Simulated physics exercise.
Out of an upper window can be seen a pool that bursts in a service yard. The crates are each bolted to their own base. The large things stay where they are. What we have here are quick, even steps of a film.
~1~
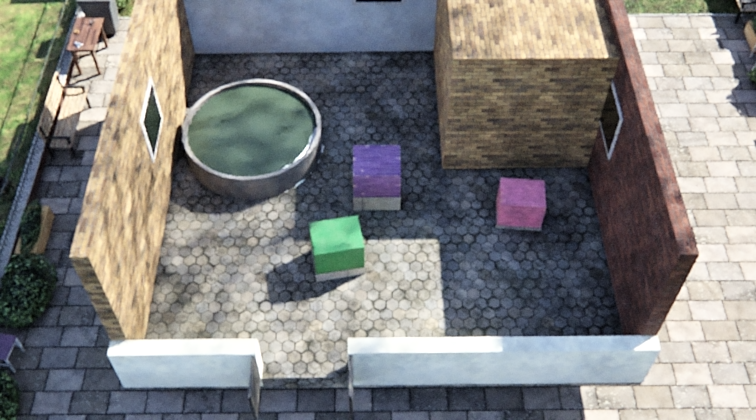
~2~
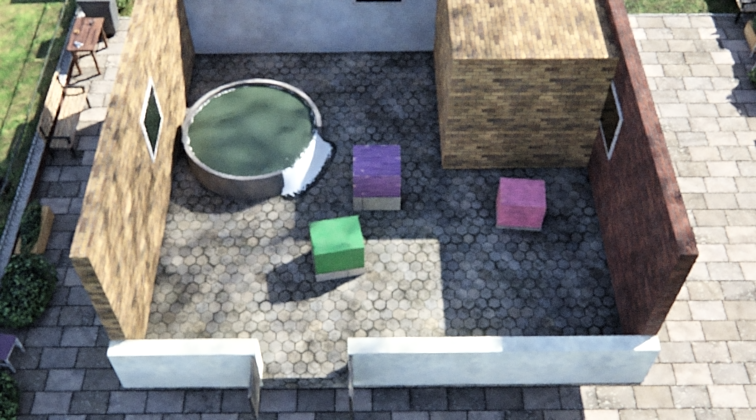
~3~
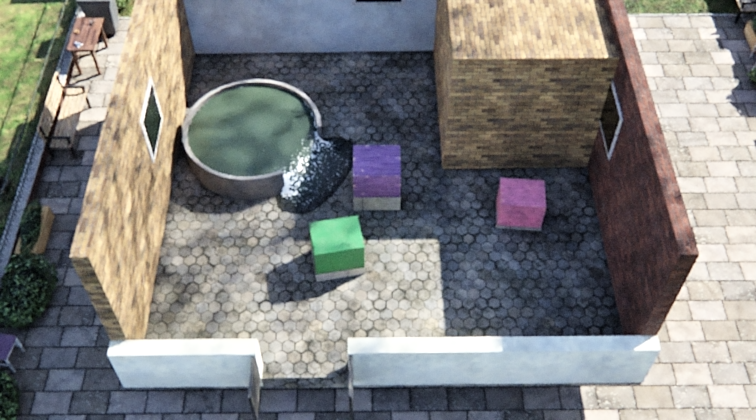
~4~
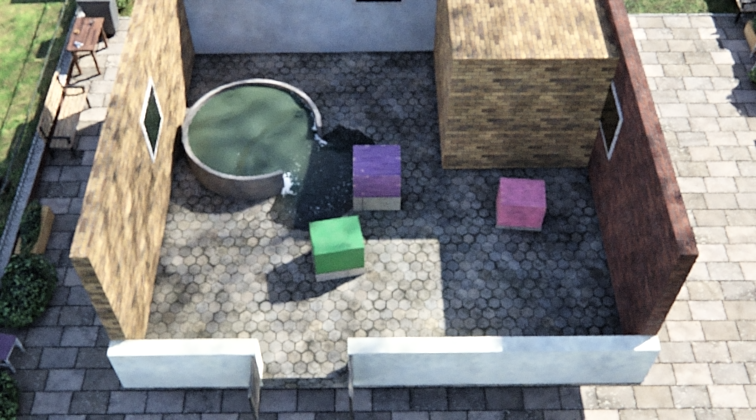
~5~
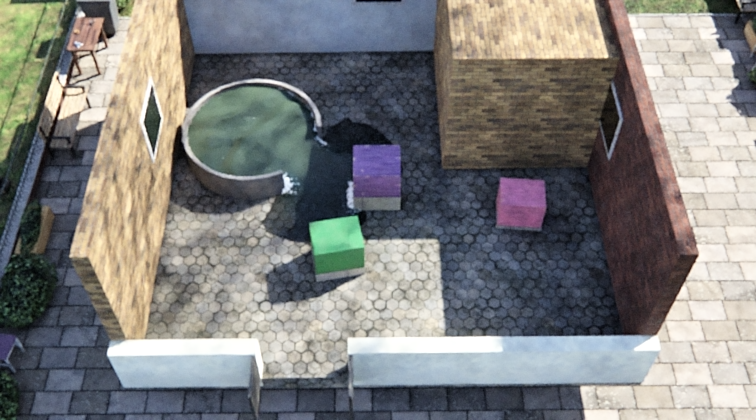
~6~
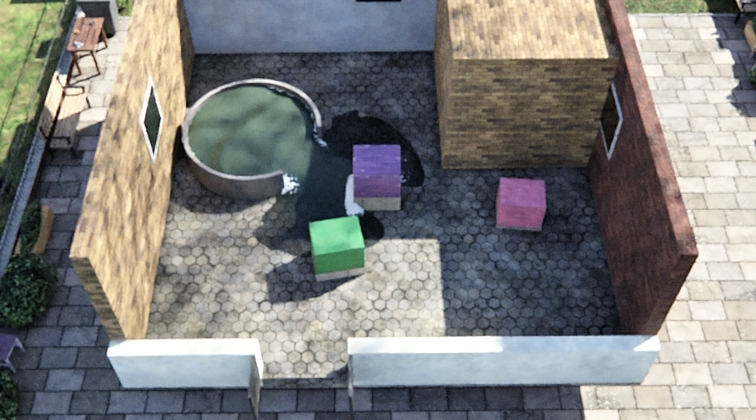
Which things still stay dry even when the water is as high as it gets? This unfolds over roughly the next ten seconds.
The purple crate is going to stay free of water, the pink crate is going to get water on it, the green crate is going to get water on it.
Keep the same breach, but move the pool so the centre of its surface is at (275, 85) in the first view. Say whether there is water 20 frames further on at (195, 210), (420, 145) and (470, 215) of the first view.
First unwetted; next drenched; last drenched.
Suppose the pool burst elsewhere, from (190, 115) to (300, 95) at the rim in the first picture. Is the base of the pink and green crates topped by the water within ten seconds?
Note - pink remains untouched, green remains untouched.
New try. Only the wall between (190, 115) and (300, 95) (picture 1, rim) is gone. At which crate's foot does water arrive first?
My pick is the one in purple.
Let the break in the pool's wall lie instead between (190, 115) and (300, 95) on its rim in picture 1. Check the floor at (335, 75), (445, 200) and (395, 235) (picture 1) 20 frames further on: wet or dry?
Well, the first one's sodden, the second's left untouched, and the third's left untouched.
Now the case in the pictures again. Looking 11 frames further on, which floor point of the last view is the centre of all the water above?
Somewhere near (304, 168).
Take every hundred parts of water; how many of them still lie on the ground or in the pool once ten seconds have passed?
The share not yet gone is roughly 98 percent.
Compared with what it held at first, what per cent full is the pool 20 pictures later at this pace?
Estimate: Some 44 %.
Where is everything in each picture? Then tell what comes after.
In the first picture, still water in the round tank at (252, 130).
In the second picture, water pours out at (308, 166) and has run to (328, 144).
In the third picture, the front is at (294, 209), out from the gap at (308, 167).
In the fourth picture, the front is at (307, 226), out from the gap at (308, 167).
In the fifth picture, water pours out at (308, 167) and has run to a hidden place.
In the sixth picture, the front is at (418, 181), out from the gap at (308, 167).
A moment on, water covers 15 % of the floor; the purple crate water round its plinth, the pink crate water round its plinth, the green crate water round its plinth.
Next, water covers 35 % of the floor; the purple crate water round its plinth, the pink crate water round its plinth, the green crate water round its plinth.
Then, water covers 65 % of the floor; the purple crate water round its plinth, the pink crate water round its plinth, the green crate water round its plinth.
Later, water covers 85 % of the floor; the purple crate water round its plinth, the pink crate water round its plinth, the green crate water round its plinth.
In the end, water covers 100 % of the floor; the purple crate stayed above the water, the pink crate was topped, the green crate was topped.
